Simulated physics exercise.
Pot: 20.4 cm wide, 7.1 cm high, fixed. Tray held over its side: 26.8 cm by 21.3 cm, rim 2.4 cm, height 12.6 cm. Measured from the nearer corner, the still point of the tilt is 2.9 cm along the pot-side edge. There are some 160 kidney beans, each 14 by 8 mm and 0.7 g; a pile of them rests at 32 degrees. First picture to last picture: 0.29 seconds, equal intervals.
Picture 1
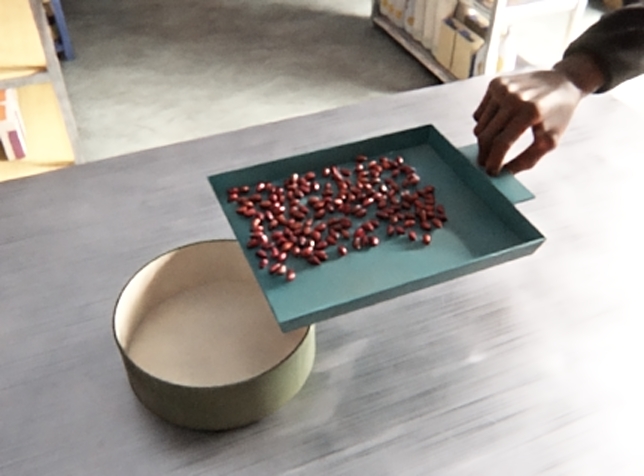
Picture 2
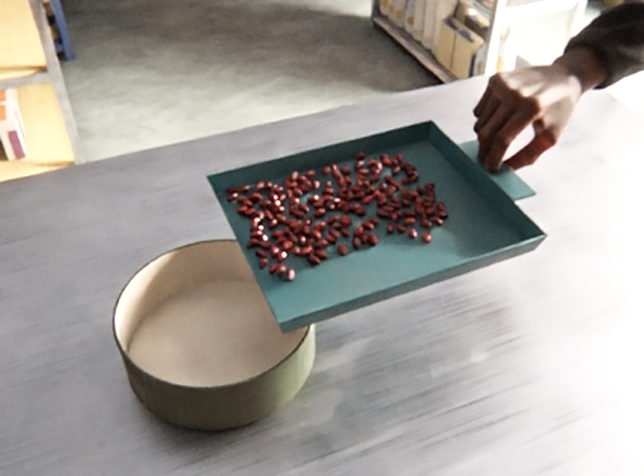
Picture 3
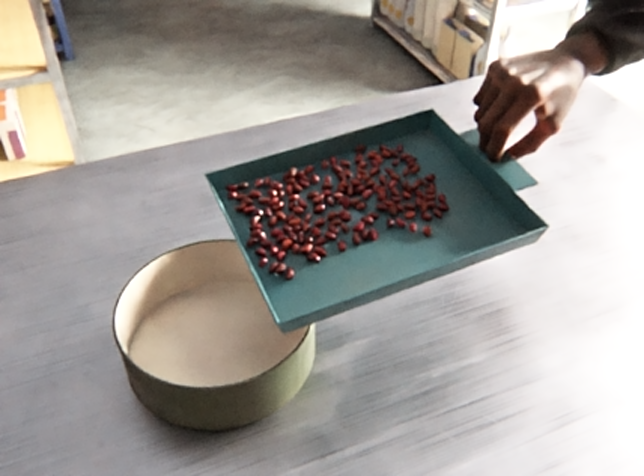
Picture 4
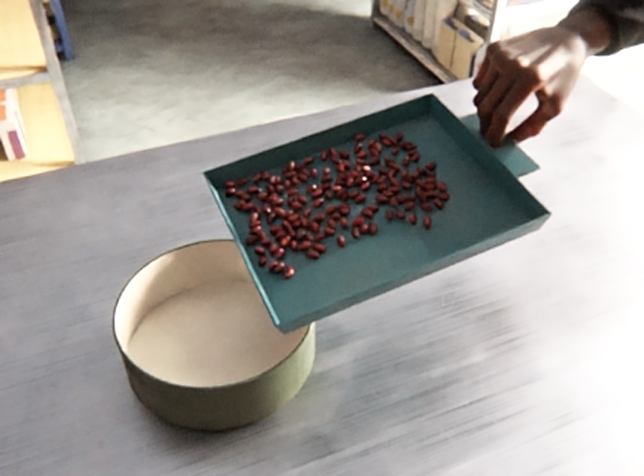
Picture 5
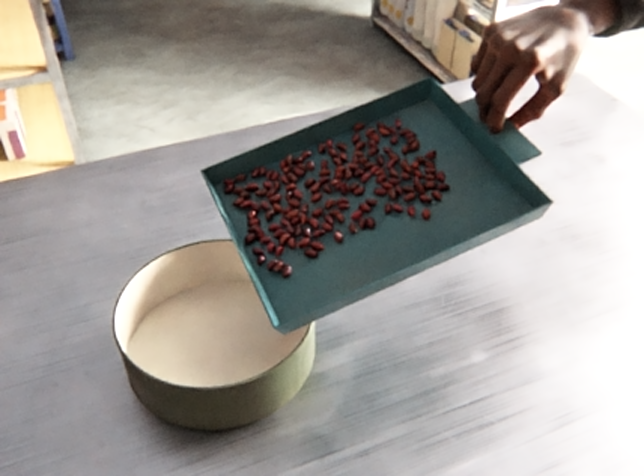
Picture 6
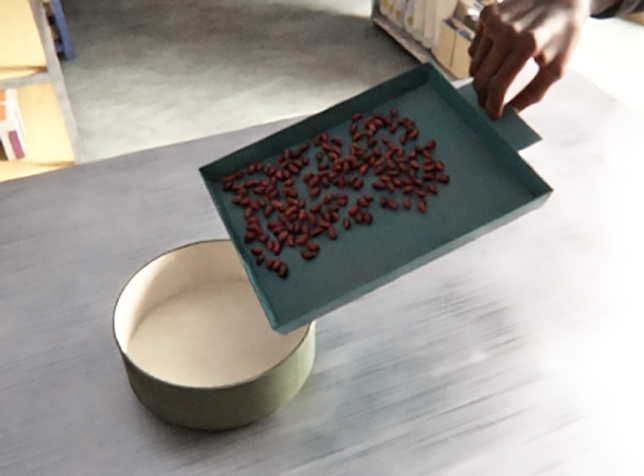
A hand gradually tilts a teal tray of red beans toward a round green pot.
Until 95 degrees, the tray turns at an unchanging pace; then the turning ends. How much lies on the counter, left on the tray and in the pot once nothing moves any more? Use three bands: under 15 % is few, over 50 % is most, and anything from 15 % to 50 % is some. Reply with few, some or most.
Counter: Some, tray: Few, pot: Most.
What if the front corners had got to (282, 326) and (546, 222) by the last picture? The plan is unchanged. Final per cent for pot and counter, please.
You'd end with pot at 0 and counter at 100.
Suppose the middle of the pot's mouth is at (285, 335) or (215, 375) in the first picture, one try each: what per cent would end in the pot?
Roughly 85 per cent, then 95 per cent.
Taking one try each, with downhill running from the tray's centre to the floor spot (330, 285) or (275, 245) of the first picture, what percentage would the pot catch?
Roughly 10 % for the first direction, roughly 90 % for the second.
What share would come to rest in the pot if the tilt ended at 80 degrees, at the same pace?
It would be near 65 per cent.
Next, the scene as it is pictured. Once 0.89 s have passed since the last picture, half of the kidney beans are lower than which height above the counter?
Around 16 cm up.
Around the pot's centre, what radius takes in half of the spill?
Roughly 18 centimetres.
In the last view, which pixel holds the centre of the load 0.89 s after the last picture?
At that moment the load's centre is around (239, 274).
Then, 0.54 s after the last picture, tilt 54 degrees; the tray holds 100 %, the pot 0 %.
Then, 0.89 s after the last picture, tilt 78 degrees; the tray holds 85 %, the pot 10 %.
Then, 1.34 s after the last picture, tilt 95 degrees; the tray holds 5 %, the pot 70 %.
In the end, counter 30 %, tray 0 %, pot 70 %.
